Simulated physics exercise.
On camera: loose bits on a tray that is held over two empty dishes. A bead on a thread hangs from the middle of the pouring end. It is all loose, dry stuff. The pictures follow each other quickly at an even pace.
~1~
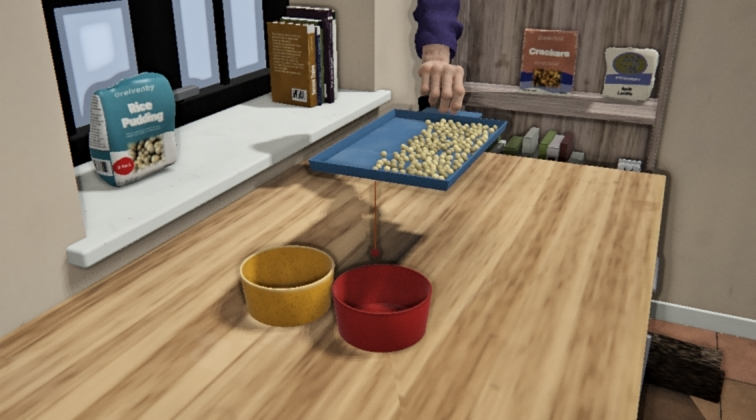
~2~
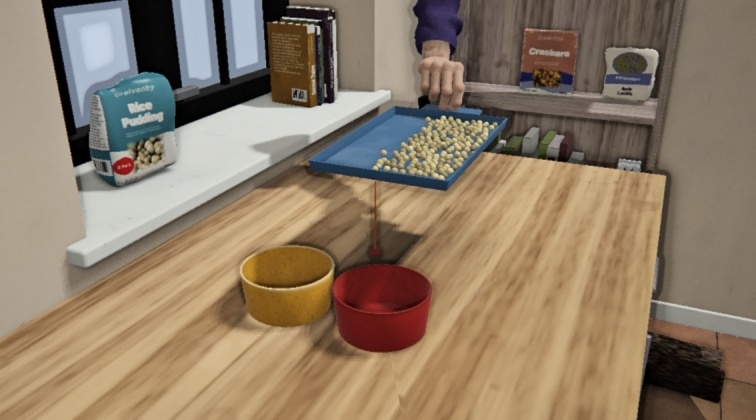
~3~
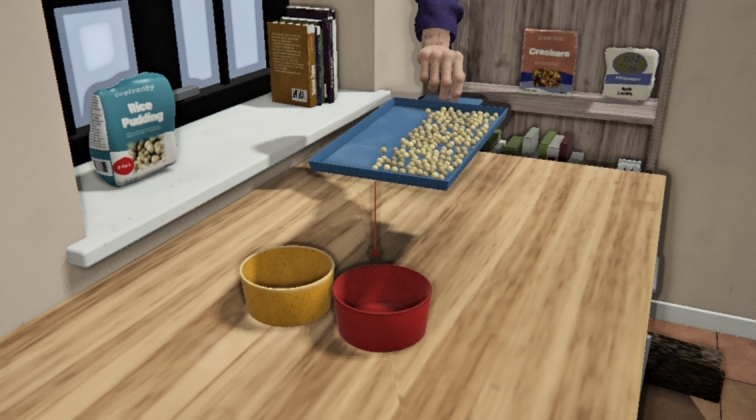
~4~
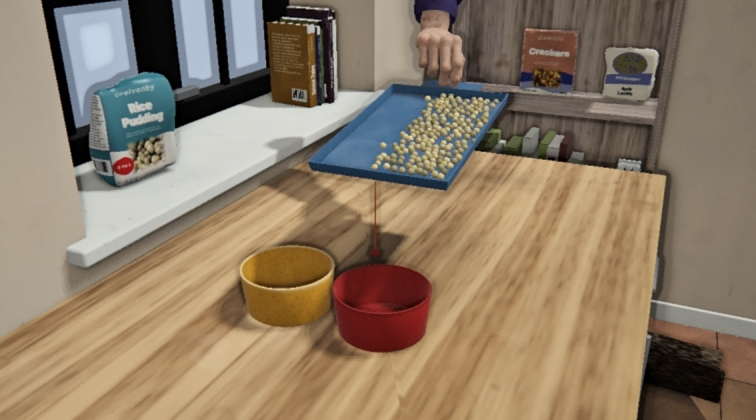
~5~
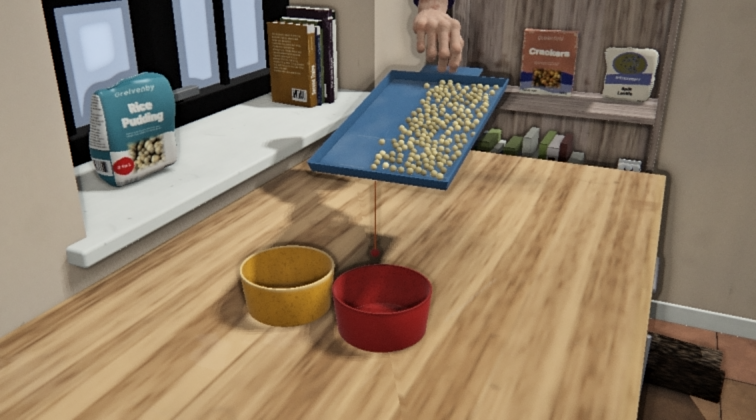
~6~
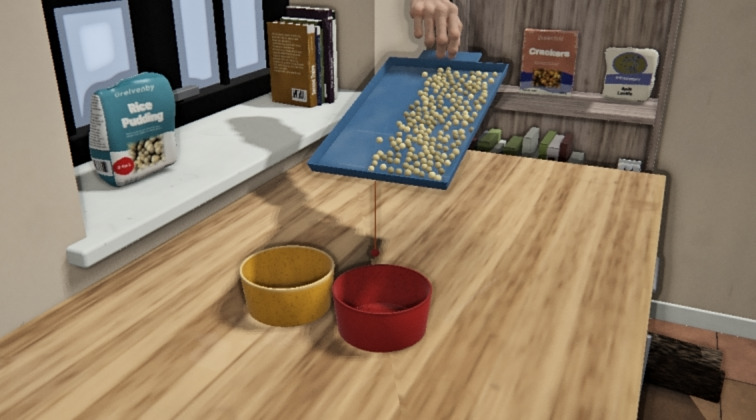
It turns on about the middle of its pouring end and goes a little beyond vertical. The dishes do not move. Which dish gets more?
It favours the right dish.
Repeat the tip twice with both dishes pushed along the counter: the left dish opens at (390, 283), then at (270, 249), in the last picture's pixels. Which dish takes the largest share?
At the first place the left one, at the second the right dish.
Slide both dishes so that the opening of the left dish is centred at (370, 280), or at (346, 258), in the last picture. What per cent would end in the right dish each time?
Roughly 10 per cent, and 20 per cent.
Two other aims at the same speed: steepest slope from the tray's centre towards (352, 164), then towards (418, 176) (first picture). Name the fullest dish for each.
First left, then the dish on the right.
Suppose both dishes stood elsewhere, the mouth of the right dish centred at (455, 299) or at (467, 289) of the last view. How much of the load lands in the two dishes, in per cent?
First some 80, then 50 per cent.
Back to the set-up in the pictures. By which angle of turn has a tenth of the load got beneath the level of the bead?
At about 65°.
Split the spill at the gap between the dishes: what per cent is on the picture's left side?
About 30 per cent.
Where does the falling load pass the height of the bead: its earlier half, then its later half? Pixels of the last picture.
First near (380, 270), later near (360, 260).
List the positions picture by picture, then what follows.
Corners of the pouring end (312, 159) and (447, 180), level; middle of the load (443, 147), soya beans; left dish (263, 304); right dish (361, 329); bead on its thread (375, 253), in the first frame.
Corners of the pouring end (311, 159) and (447, 180), level; middle of the load (443, 145), in the second frame.
Corners of the pouring end (311, 160) and (446, 180), tipped barely, level across its low end; middle of the load (443, 139), in the third frame.
Corners of the pouring end (311, 160) and (446, 180), tipped a little, level across its low end; middle of the load (443, 131), in the fourth frame.
Corners of the pouring end (310, 161) and (446, 180), tipped a little, level across its low end; middle of the load (442, 124), in the fifth frame.
Corners of the pouring end (310, 162) and (445, 180), tipped clearly, level across its low end; middle of the load (440, 118), roughly two thirds on the move; left dish (263, 304); right dish (361, 329), in the sixth frame.
Just after the last frame, tray tipped steeply; the larger part on the tray; just a few in the right dish; just a few in the left dish; roughly a quarter in the air.
A moment on, tray tipped right over; roughly a quarter on the tray; roughly a third in the right dish; about a tenth in the left dish; about a tenth outside both; roughly a quarter in the air.
Further on, tray tipped past a quarter turn; roughly two thirds in the right dish; roughly a quarter in the left dish; about a tenth outside both.
When it is over, tray tipped past a quarter turn; roughly two thirds in the right dish; roughly a quarter in the left dish; about a tenth outside both.
